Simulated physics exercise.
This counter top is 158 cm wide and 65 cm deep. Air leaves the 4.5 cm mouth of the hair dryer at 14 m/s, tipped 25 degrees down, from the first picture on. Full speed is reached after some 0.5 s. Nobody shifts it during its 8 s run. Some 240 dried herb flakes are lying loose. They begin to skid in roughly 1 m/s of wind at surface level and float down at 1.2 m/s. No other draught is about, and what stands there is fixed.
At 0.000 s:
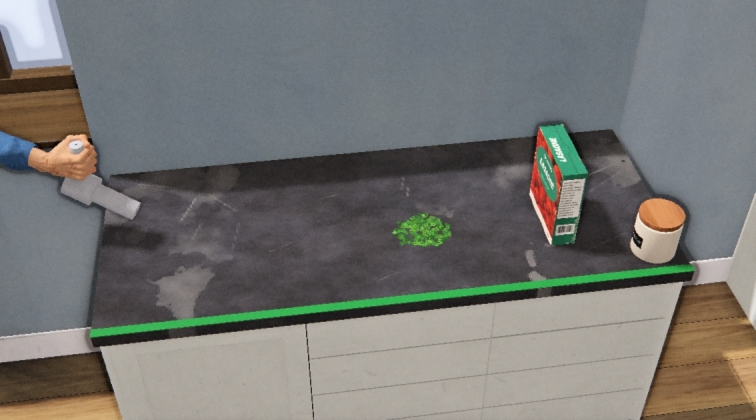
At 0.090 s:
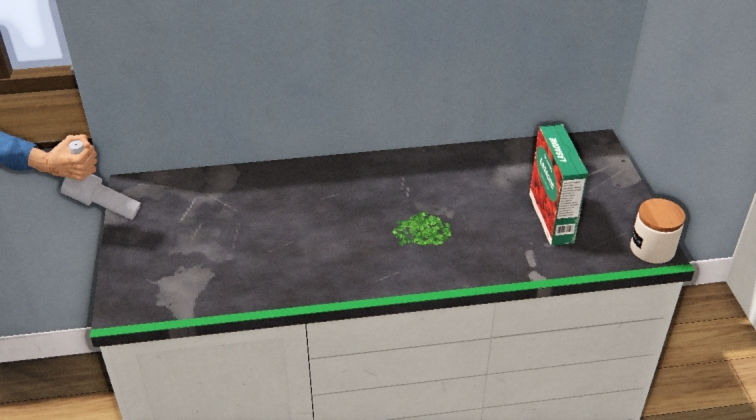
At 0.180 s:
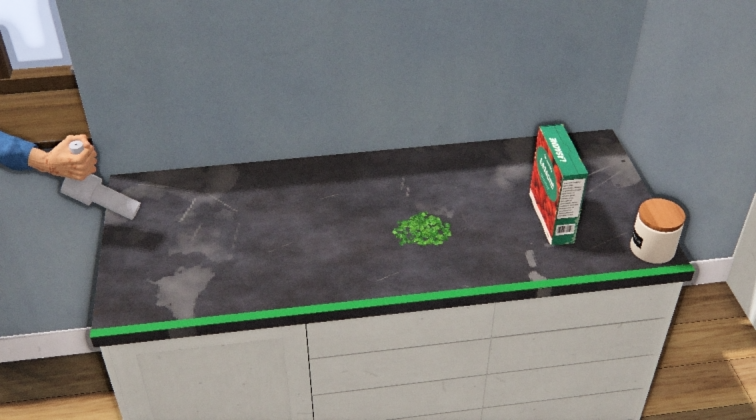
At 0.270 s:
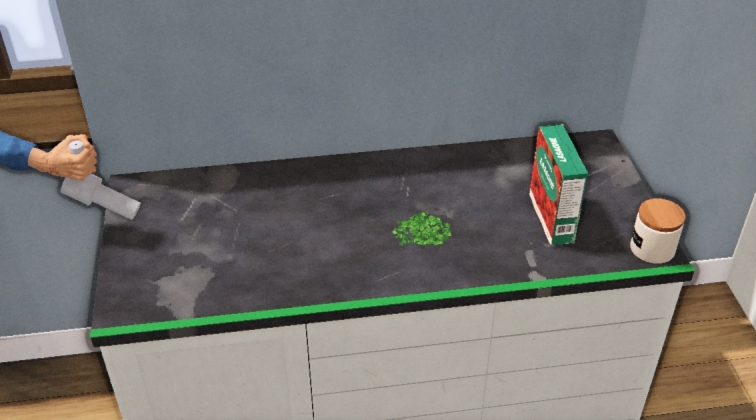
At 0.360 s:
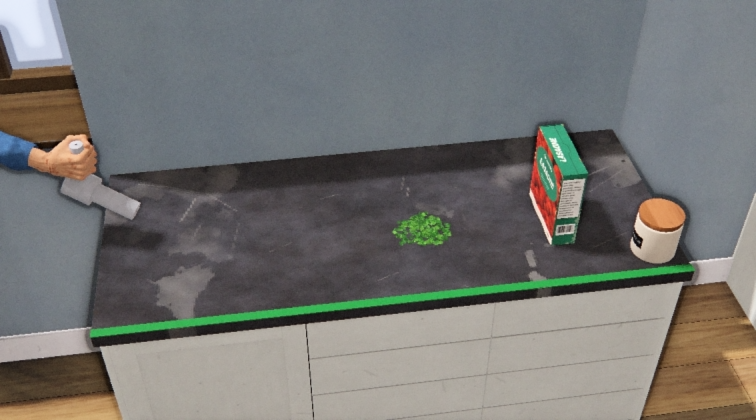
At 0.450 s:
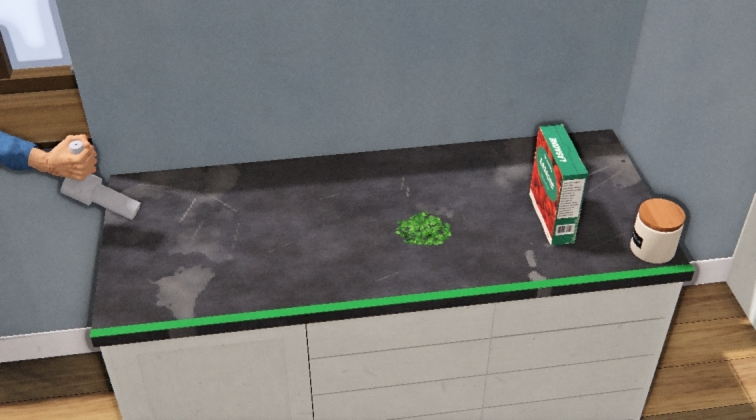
On a dark counter, green flakes lie almost still while a hand holds a dryer.
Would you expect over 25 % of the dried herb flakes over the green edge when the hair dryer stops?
More than a quarter over the green edge: Yes.
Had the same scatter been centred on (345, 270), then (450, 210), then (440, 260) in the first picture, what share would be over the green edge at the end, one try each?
In that order: 100 %, 10 %, 80 %.
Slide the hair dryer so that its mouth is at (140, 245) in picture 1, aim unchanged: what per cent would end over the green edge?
It would be near 5 %.
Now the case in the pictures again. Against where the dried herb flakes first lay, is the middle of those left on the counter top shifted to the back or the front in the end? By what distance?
Towards the front, some 10 cm.
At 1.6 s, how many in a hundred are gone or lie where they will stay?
Near 40 %.
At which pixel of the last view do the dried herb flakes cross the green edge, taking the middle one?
Near (683, 272).
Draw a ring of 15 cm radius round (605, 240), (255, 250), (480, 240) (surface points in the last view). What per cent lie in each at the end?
In turn about 15 %, 0 %, 0 %.
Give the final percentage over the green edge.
About 50 %.
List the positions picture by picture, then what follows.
In the first frame, the middle of the dried herb flakes is near (425, 231), none has stirred yet and the mouth of the hair dryer is at (136, 211).
In the second frame, the middle of the dried herb flakes is near (425, 231), none has stirred yet and the green edge is centred on (404, 303).
In the third frame, the middle of the dried herb flakes is near (425, 231), none has stirred yet, the top of a carton is at (563, 149) and the top of a jar is at (662, 213).
In the fourth frame, the middle of the dried herb flakes is near (425, 231) and none has stirred yet.
In the fifth frame, the middle of the dried herb flakes is near (425, 231) and none has stirred yet.
In the sixth frame, the middle of the dried herb flakes is near (425, 231) and about 1 % have left their places.
After 1.6 s, 33 % are over the green edge; the middle of those still in play is near (624, 236); 44 % have settled or left.
After 2.6 s, 43 % are over the green edge; the middle of those still in play is near (627, 240); 62 % have settled or left.
After 4.4 s, 50 % are over the green edge; the middle of those still in play is near (627, 239); 72 % have settled or left.
After 8.0 s, at the end, 53 % are over the green edge; the middle of those still in play is near (623, 240).
